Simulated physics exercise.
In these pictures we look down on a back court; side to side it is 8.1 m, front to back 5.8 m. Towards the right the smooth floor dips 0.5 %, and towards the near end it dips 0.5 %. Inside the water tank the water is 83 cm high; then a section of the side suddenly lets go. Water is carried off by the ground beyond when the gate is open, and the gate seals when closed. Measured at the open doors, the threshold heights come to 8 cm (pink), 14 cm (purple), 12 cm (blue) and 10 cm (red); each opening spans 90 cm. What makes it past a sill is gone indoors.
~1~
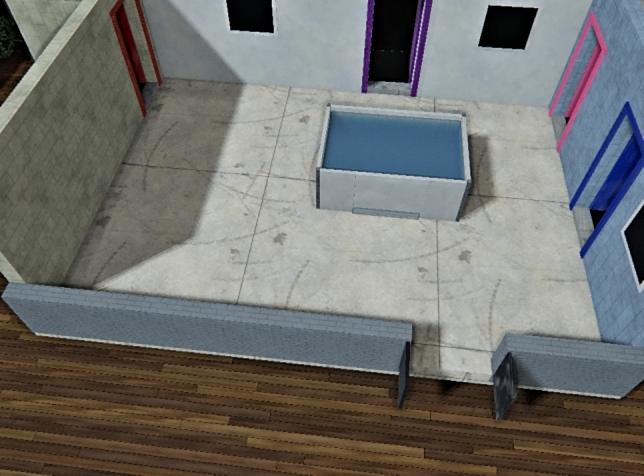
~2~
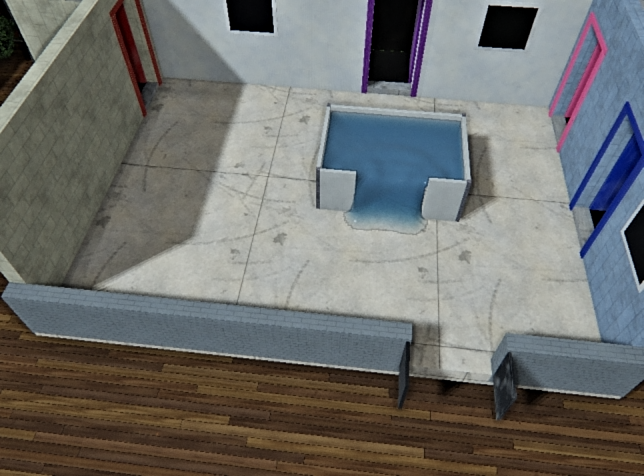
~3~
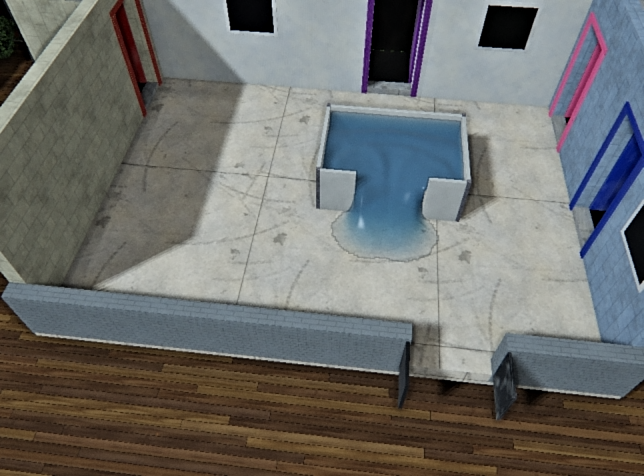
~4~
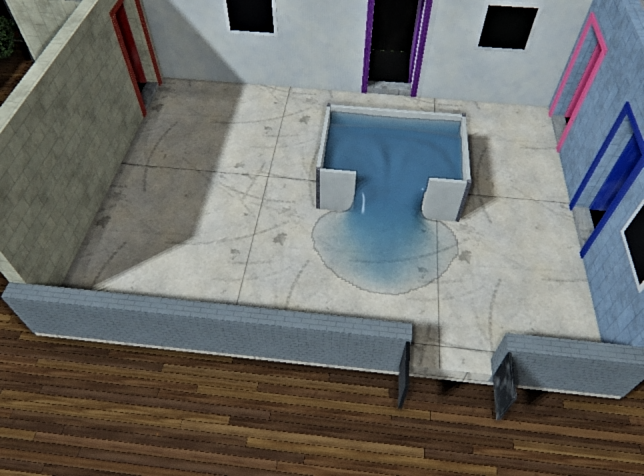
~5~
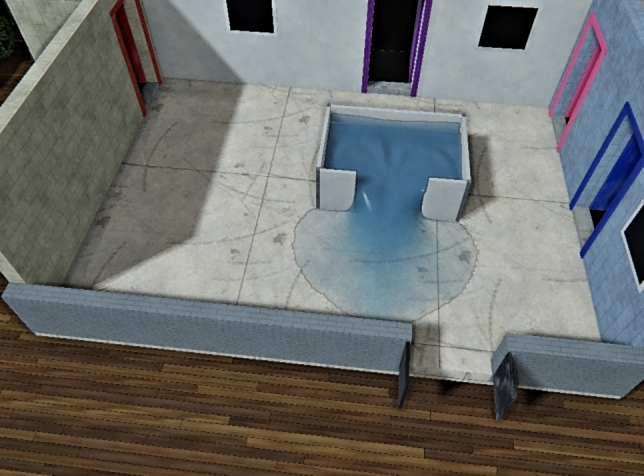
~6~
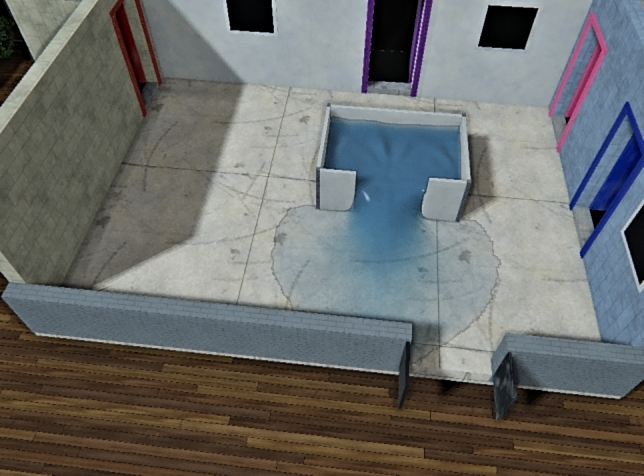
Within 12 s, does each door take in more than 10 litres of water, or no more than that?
In that time the pink door takes in no more, the purple door takes in no more, the blue door takes in no more, the red door takes in no more.
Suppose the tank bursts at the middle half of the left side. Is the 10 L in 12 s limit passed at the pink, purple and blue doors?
Result: Pink limit not passed, purple limit not passed, blue limit not passed.
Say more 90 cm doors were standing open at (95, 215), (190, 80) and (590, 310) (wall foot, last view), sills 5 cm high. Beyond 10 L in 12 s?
More, more, more.
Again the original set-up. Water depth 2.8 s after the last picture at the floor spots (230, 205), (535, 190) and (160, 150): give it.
Around 1 cm, 0 cm and 0 cm, in the order given.
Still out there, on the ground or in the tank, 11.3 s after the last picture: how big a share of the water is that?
Roughly 68 percent.
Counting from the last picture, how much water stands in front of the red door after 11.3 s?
The depth there is around 4.5 cm.
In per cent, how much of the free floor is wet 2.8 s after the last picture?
Near 45 per cent is wet.
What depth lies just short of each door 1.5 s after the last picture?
Depths in cm: Pink 0, purple 0, blue 0, red 0.
Then, 0.7 s after the last picture water covers 25 % of the floor and is deepest (44 cm) near (354, 332); pink door not reached, purple door not reached, blue door not reached, red door not reached.
Then, 1.5 s after the last picture water covers 30 % of the floor and is deepest (33 cm) near (366, 333); pink door not reached, purple door not reached, blue door not reached, red door not reached.
Then, 2.8 s after the last picture water covers 45 % of the floor and is deepest (24 cm) near (366, 345); pink door not reached, purple door not reached, blue door 4 cm at the sill, 0 L in, red door not reached.
Then, 6.3 s after the last picture water covers 80 % of the floor and is deepest (12 cm) near (600, 370); pink door 3 cm at the sill, 0 L in, purple door not reached, blue door 4 cm at the sill, 0 L in, red door 6 cm at the sill, 0 L in.
Then, 11.3 s after the last picture water covers 100 % of the floor and is deepest (10 cm) near (401, 100); pink door 7 cm at the sill, 0 L in, purple door 7 cm at the sill, 0 L in, blue door 3 cm at the sill, 0 L in, red door 4 cm at the sill, 0 L in.
